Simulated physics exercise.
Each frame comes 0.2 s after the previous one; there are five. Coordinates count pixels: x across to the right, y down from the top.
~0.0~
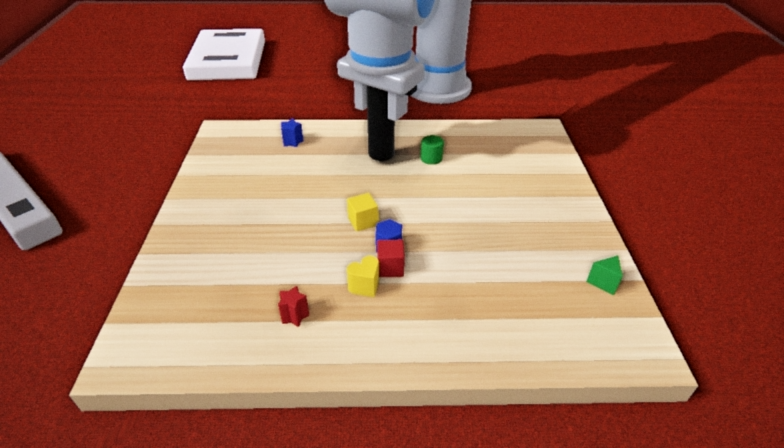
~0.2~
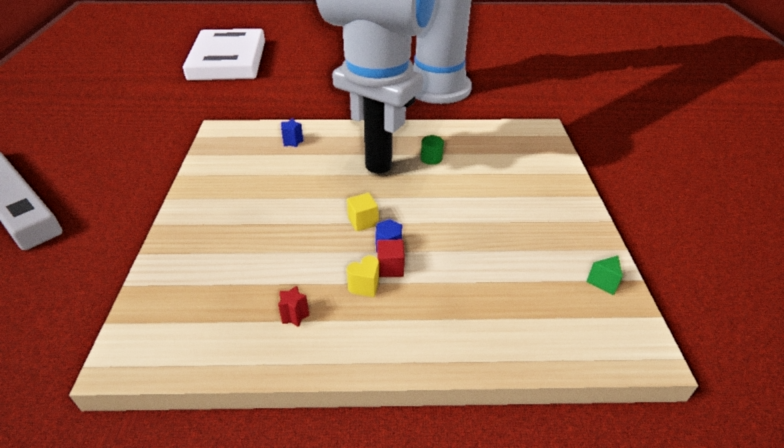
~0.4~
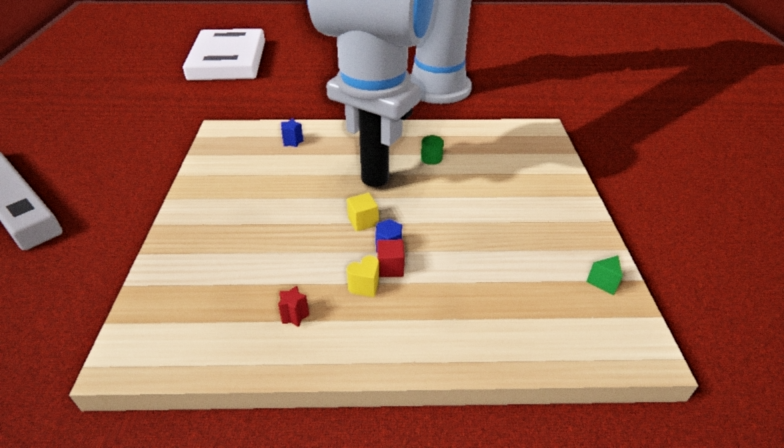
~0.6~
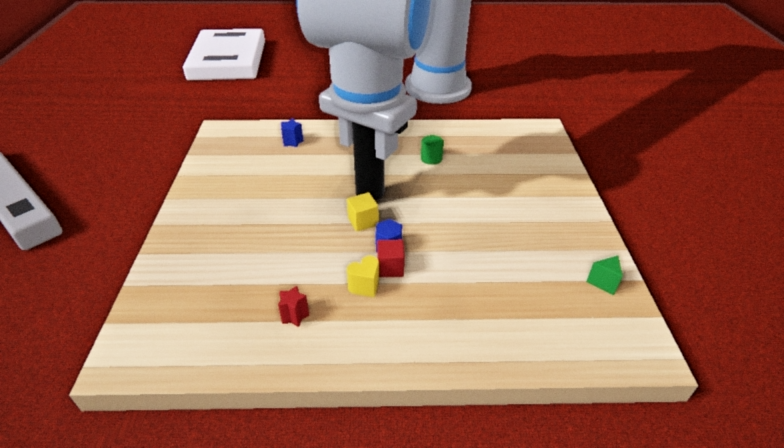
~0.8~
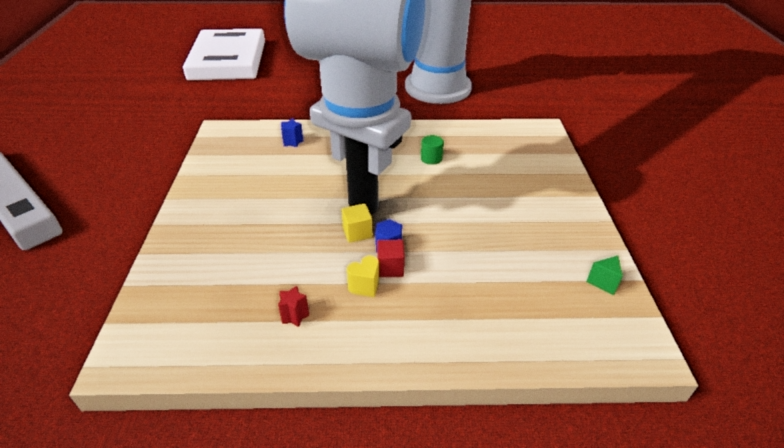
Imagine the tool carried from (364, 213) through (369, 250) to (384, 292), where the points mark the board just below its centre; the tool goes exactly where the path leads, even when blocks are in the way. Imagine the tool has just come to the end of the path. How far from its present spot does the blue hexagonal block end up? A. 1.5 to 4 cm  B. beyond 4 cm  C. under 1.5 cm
I choose A.
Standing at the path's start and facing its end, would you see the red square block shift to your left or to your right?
Picture yourself facing from the start of the path to its end: The red square block moves off to your left.
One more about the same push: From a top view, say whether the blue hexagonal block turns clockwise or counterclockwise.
Against the clock.
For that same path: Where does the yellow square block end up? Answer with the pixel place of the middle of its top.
That would be at about pixel (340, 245).
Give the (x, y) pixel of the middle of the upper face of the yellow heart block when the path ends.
Near (361, 286).
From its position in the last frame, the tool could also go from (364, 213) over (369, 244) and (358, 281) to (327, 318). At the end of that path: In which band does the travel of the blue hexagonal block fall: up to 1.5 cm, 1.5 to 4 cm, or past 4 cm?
It goes a little way, 1.5 to 4 cm.
What follows on the original path. One third of the way, tool at (366, 231); yellow square block at (348, 234), turned 60° clockwise; blue hexagonal block at (391, 229).
Two thirds of the way, tool at (372, 258); yellow square block at (340, 245), turned 90° clockwise; blue hexagonal block at (401, 236), turned 70° anticlockwise; red square block at (399, 259).
At the end, tool at (384, 286); yellow square block at (340, 245), turned 90° clockwise; yellow heart block at (361, 286), turned 85° clockwise; blue hexagonal block at (401, 236), turned 70° anticlockwise; red square block at (420, 276), turned 45° anticlockwise.
